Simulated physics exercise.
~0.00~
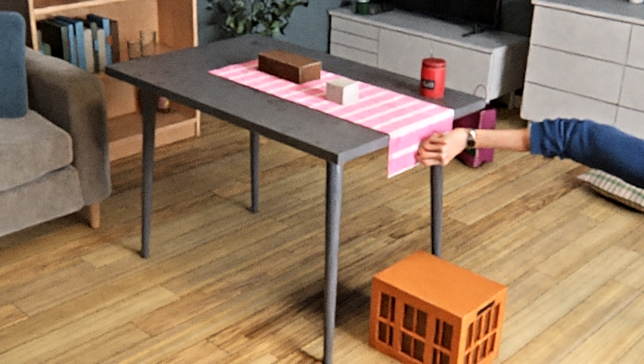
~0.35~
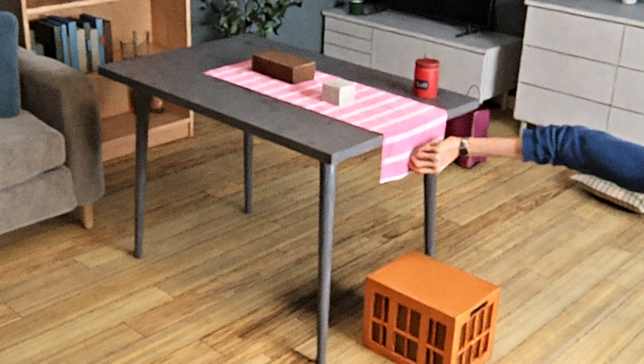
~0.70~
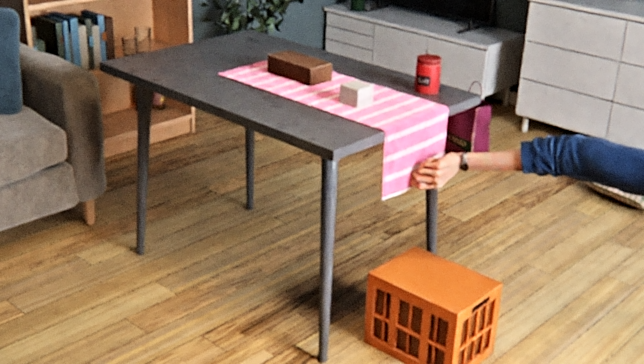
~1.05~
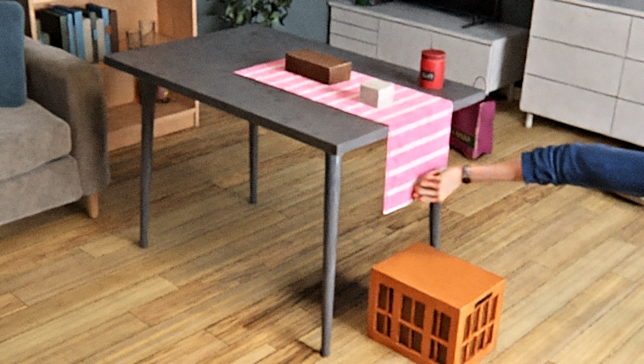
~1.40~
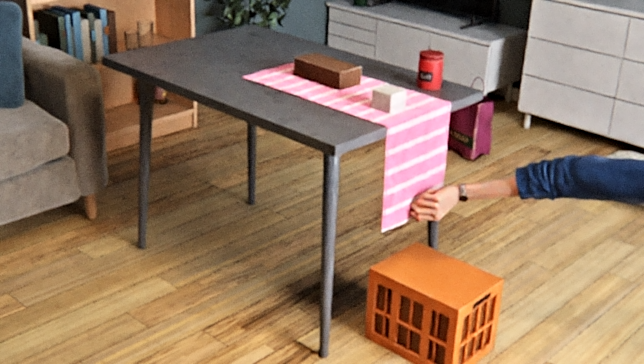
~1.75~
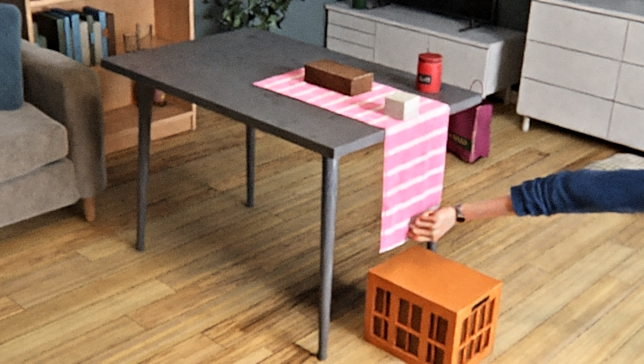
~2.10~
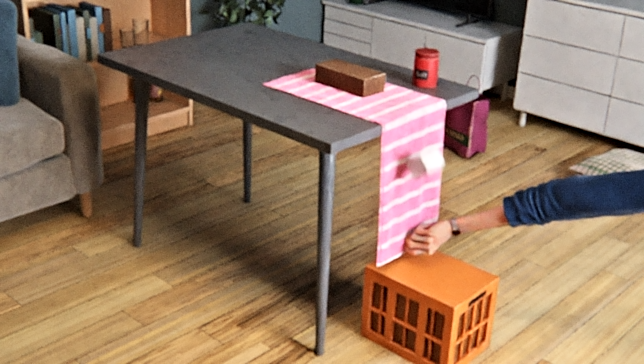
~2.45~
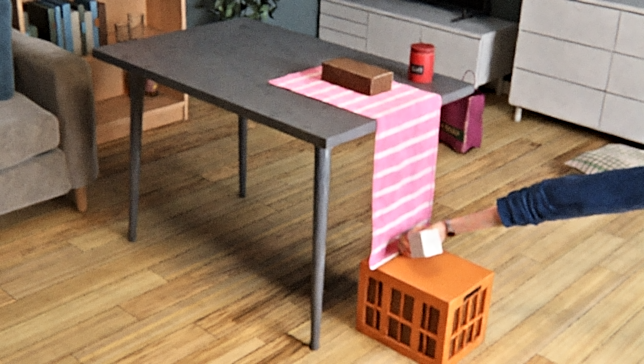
The clip opens on a dark table where a pink striped tea towel lies under a brown brick and a small white block, with a red jar near the corner and an orange crate on the floor below. A hand in a blue sleeve grips the towel's hanging end and draws it slowly downward. The brick and block ride along toward the edge while the jar stays put. As the hem nears the crate, the block tips over the edge and tumbles down the hanging cloth. It ends beside the hand at the crate, with the brick and jar still on the table.
